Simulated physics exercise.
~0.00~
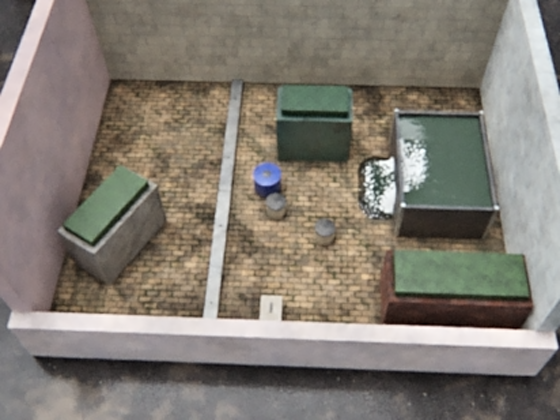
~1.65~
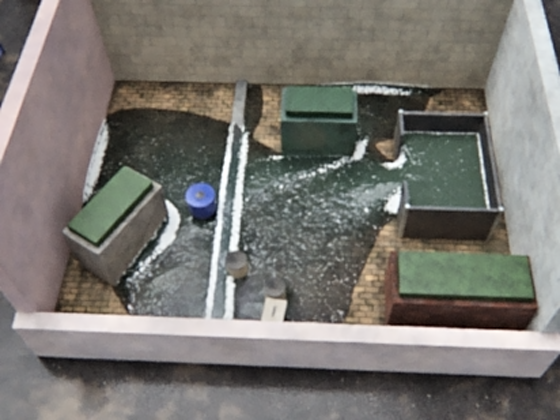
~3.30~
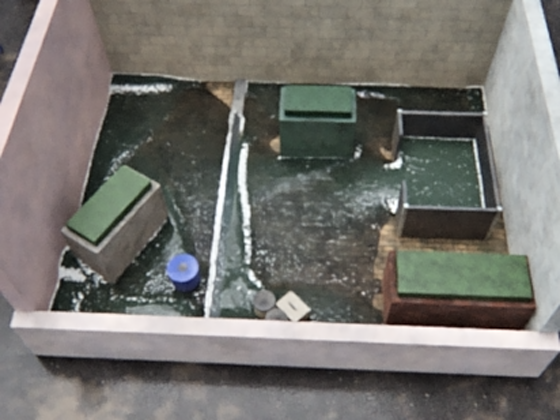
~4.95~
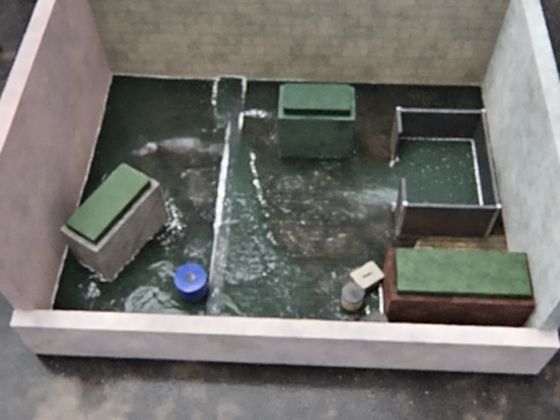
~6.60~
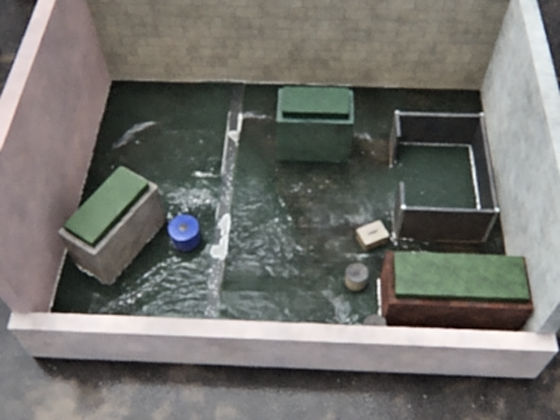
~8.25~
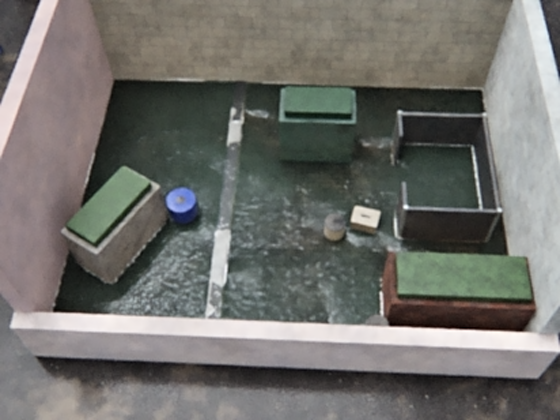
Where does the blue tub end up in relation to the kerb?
It ends up past the kerb, on the left side, close to the grey block with the green top.
